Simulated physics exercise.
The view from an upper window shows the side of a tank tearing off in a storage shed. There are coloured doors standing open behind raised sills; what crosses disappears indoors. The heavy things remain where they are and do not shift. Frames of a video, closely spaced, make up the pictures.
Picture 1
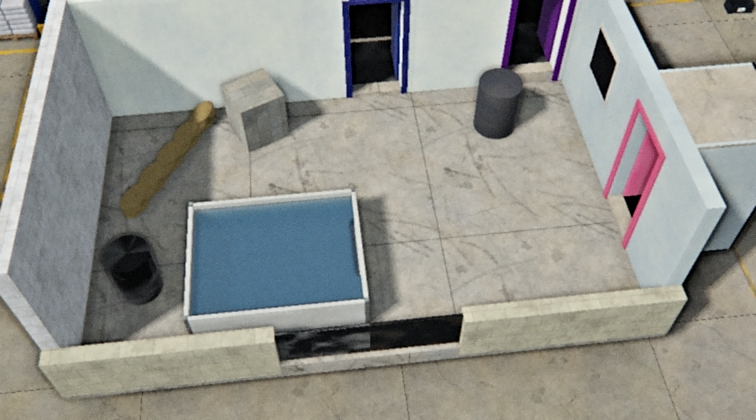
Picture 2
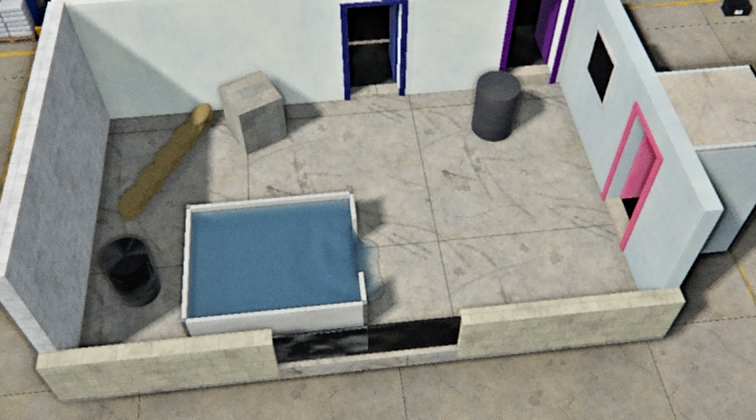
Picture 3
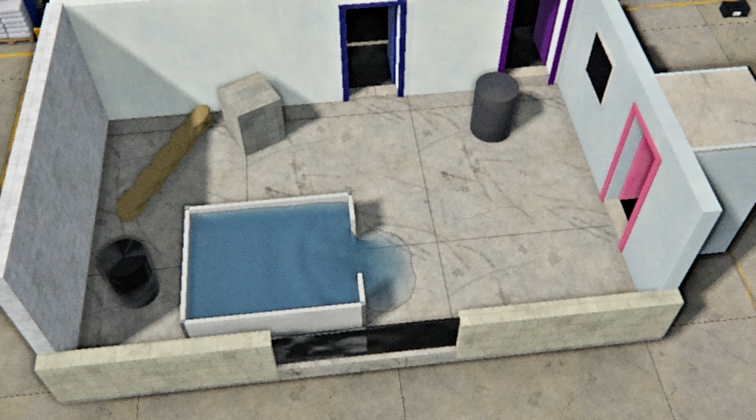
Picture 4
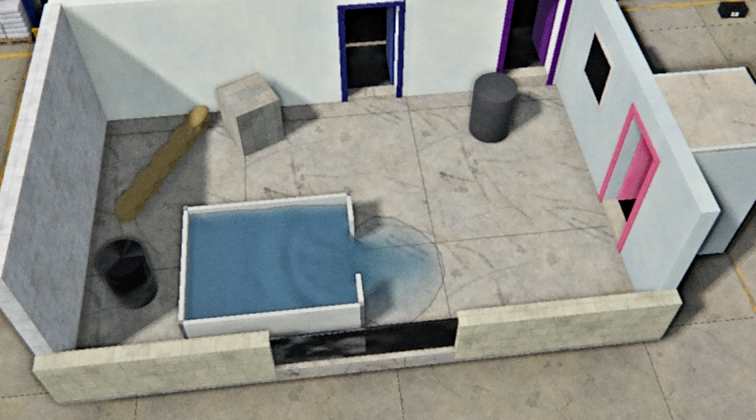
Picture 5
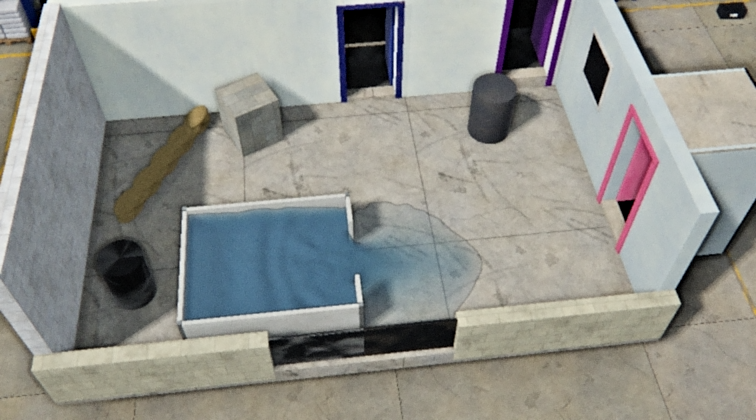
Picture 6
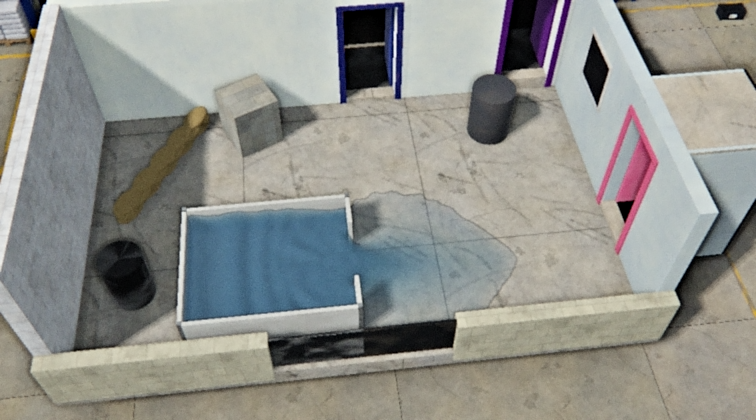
Blue water pouring through a gap in the right side of a white-walled tank and spreading rightward across the shed's floor.
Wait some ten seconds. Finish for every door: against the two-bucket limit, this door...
The blue door remains within it; the purple door remains within it; the pink door surpasses it.
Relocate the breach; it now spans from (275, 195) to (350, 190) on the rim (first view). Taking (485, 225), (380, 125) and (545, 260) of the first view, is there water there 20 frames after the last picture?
Point by point: Unwetted; soaked; unwetted.
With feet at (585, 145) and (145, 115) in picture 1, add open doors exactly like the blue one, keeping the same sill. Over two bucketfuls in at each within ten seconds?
Well, the first one overshoots and the other one doesn't reach it.
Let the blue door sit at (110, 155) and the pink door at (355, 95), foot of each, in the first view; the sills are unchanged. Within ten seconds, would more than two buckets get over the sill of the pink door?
For the pink door, it remains below.
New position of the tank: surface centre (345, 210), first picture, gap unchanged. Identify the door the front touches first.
I'd go with the pink door.
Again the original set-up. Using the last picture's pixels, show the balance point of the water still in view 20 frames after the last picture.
The water's middle lies around (403, 254).
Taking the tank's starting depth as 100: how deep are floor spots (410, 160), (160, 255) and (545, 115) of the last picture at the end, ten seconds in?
Respectively 10, 2 and 20 per cent.
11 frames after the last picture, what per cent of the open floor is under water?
Around 40 percent.
A moment on, water covers 30 % of the floor; the blue door not reached, the purple door not reached, the pink door wet at the sill, nothing in.
Next, water covers 40 % of the floor; the blue door not reached, the purple door not reached, the pink door under two buckets in.
Then, water covers 45 % of the floor; the blue door not reached, the purple door wet at the sill, nothing in, the pink door over two buckets in.
Later, water covers 60 % of the floor; the blue door wet at the sill, nothing in, the purple door wet at the sill, nothing in, the pink door far over two buckets in.
In the end, water covers 85 % of the floor; the blue door wet at the sill, nothing in, the purple door wet at the sill, nothing in, the pink door far over two buckets in.
